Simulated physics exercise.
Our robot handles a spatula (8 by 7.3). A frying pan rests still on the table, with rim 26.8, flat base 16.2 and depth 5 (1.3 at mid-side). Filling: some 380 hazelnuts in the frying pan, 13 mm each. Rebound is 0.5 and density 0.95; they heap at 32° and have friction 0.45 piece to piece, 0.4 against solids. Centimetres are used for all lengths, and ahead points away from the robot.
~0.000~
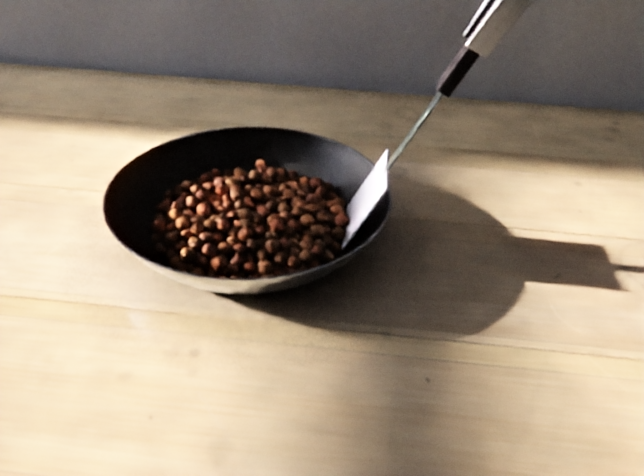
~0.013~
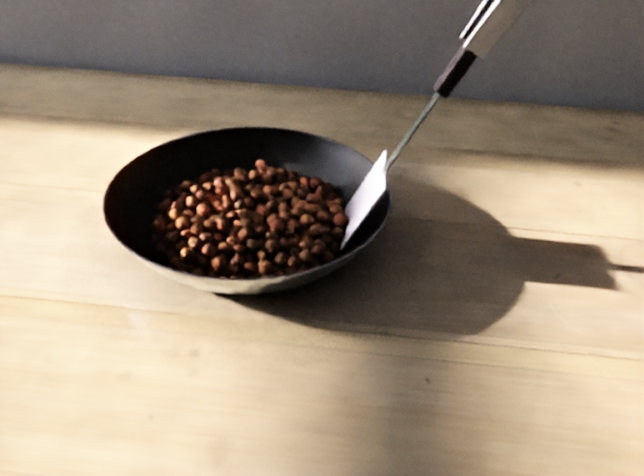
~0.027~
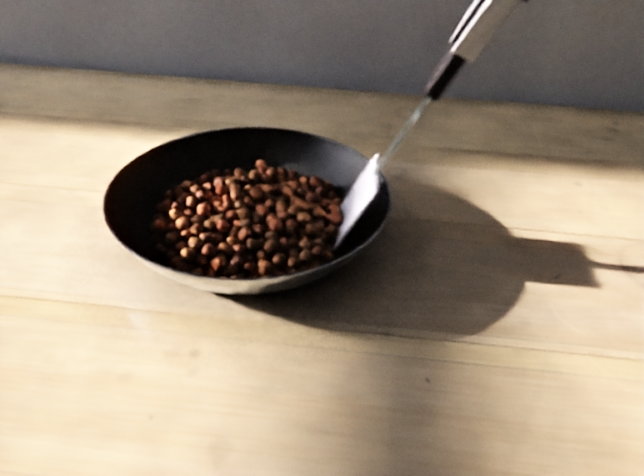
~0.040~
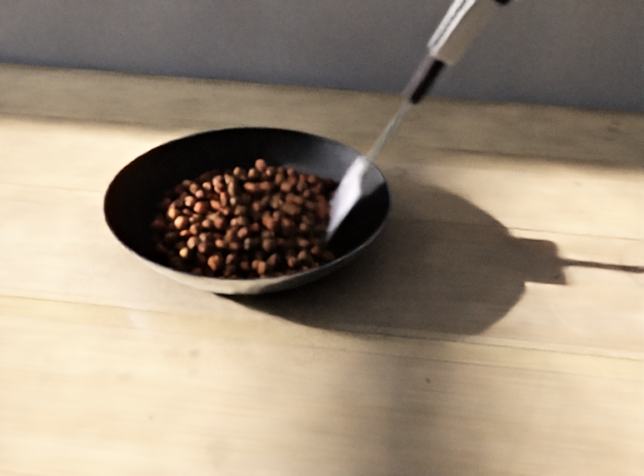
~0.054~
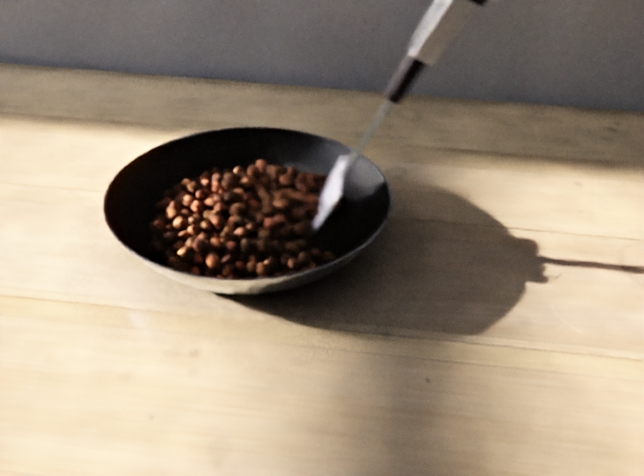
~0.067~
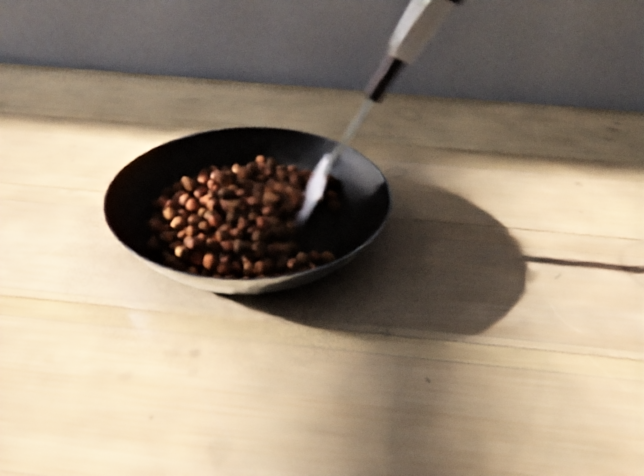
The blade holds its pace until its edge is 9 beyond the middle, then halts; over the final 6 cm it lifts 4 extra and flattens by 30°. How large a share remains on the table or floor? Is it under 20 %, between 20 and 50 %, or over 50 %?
It is between 20 and 50 %.
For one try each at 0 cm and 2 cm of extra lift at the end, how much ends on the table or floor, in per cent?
Try one gives about 15 in a hundred, try two about 25 in a hundred.
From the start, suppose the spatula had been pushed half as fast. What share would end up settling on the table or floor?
Some 10 in a hundred.
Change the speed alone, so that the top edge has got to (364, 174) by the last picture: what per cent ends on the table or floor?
5 %.
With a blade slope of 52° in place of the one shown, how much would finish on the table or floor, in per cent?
I'd expect near 25 percent then.
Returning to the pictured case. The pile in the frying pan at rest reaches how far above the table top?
Near 4.5 centimetres high.
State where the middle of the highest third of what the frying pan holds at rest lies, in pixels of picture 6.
The centre sits close to (189, 218).
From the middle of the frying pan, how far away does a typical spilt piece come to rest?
Close to 38 cm from the centre.
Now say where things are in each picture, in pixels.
The first frame shows spatula top edge at (388, 168), sloping 64°; upper third of the load around (247, 210), from x 155 to 340, top at y 165; 385 in the frying pan.
The second frame shows spatula top edge at (386, 168), sloping 64°; upper third of the load around (247, 211), from x 155 to 340, top at y 165.
The third frame shows spatula top edge at (377, 171), sloping 64°; upper third of the load around (252, 210), from x 155 to 340, top at y 165.
The fourth frame shows spatula top edge at (361, 174), sloping 64°; upper third of the load around (256, 210), from x 155 to 340, top at y 165.
The fifth frame shows spatula top edge at (343, 173), sloping 64°; upper third of the load around (253, 207), from x 155 to 335, top at y 165.
The sixth frame shows spatula top edge at (325, 172), sloping 64°; upper third of the load around (248, 203), from x 150 to 335, top at y 160; 385 in the frying pan.
After 0.10 s, sloping 64°, highest piece 7 above the table; 385 in the frying pan.
After 0.13 s, sloping 56°, highest piece 8 above the table; 385 in the frying pan.
After 0.35 s, sloping 34°, highest piece 15 above the table; 273 in the frying pan, 41 on the table or floor, 71 on the blade or in flight.
After 1.40 s, sloping 34°, highest piece 4 above the table; 273 in the frying pan, 112 on the table or floor.
At rest, 273 in the frying pan, 112 on the table or floor. That is 29 % on the table or floor.
